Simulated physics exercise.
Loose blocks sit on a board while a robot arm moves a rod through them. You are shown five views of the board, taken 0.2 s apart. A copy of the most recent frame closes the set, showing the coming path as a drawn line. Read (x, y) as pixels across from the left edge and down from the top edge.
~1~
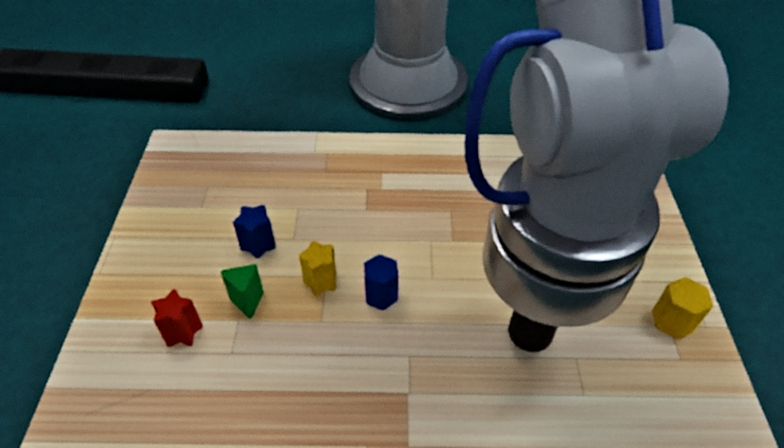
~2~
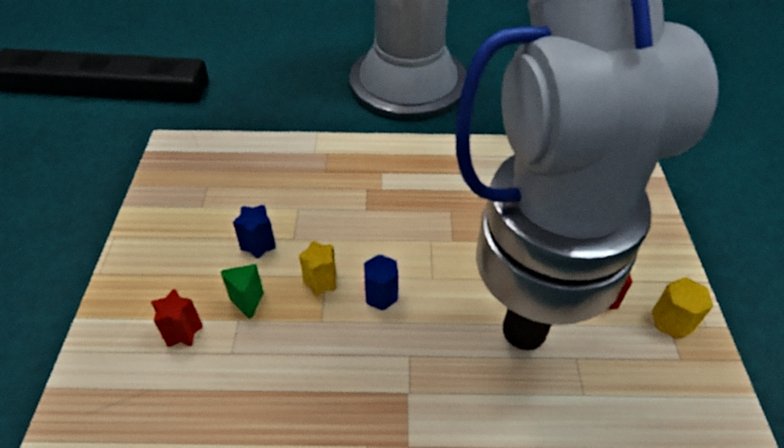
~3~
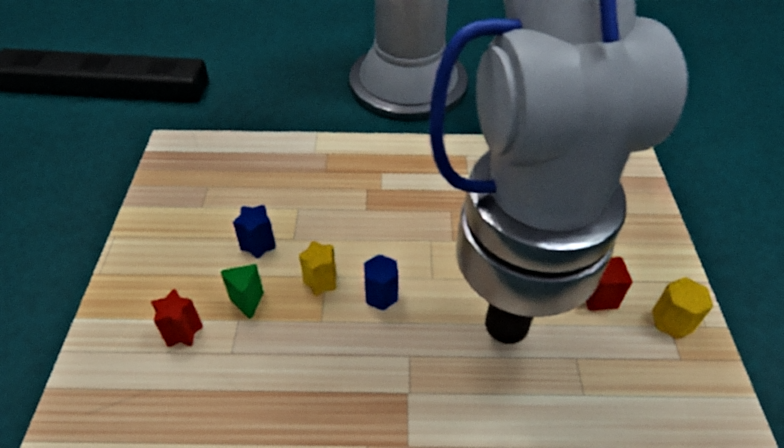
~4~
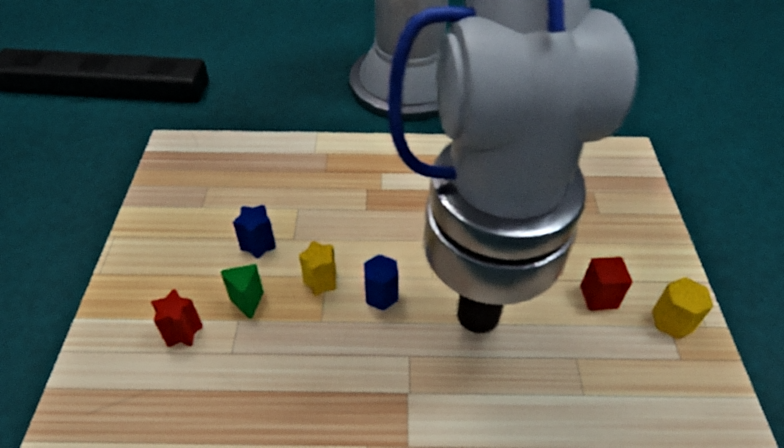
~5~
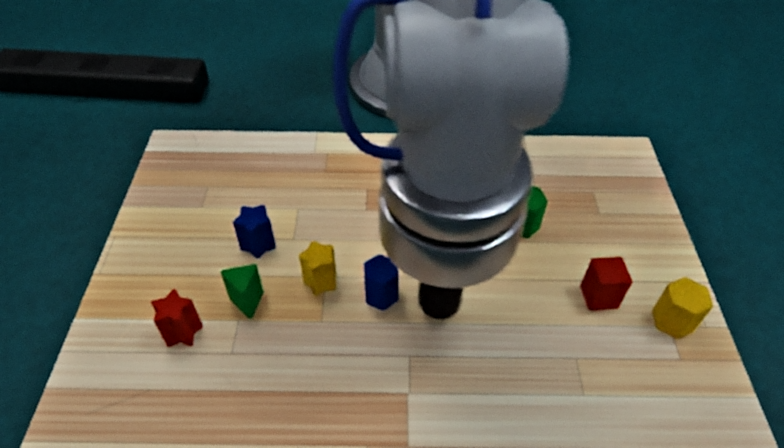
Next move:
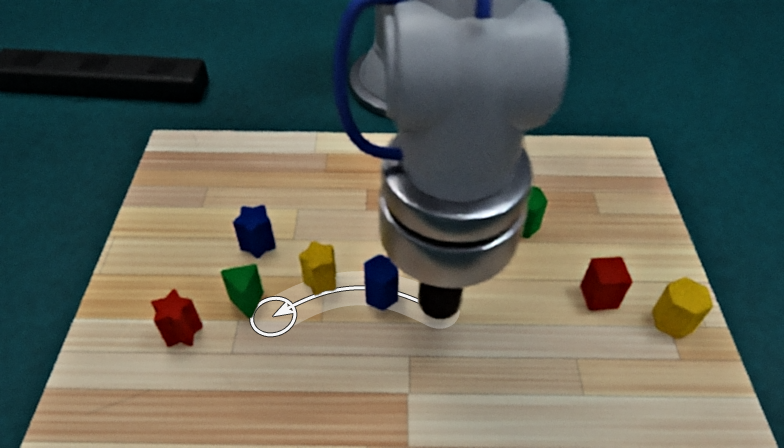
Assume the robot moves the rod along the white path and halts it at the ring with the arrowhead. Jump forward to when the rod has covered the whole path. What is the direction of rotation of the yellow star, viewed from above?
From above, it looks like the yellow star goes clockwise.
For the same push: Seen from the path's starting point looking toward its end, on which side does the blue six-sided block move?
The blue six-sided block goes right.
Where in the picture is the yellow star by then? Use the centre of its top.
The middle of its upper face will lie at (245, 237).
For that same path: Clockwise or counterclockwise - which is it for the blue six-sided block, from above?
It spins clockwise.
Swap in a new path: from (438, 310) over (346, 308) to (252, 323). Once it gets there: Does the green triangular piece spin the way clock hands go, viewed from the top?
Yes, that is how it ends up.
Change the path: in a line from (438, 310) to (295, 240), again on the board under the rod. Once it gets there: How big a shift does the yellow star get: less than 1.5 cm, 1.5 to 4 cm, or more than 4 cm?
Long, over 4 cm.
The line goes from (438, 310) through (385, 290) and (327, 292) to (273, 316).
What follows on the original path. One third of the way, rod at (384, 281); yellow star at (315, 254); blue six-sided block at (346, 258).
Two thirds of the way, rod at (326, 283); yellow star at (265, 240), turned 35° clockwise; blue six-sided block at (289, 254), turned 35° clockwise.
At the end, rod at (271, 307); green triangular piece at (230, 277), turned 35° anticlockwise; blue star at (248, 212), turned 30° clockwise; yellow star at (245, 237), turned 55° clockwise; blue six-sided block at (257, 259), turned 60° clockwise.
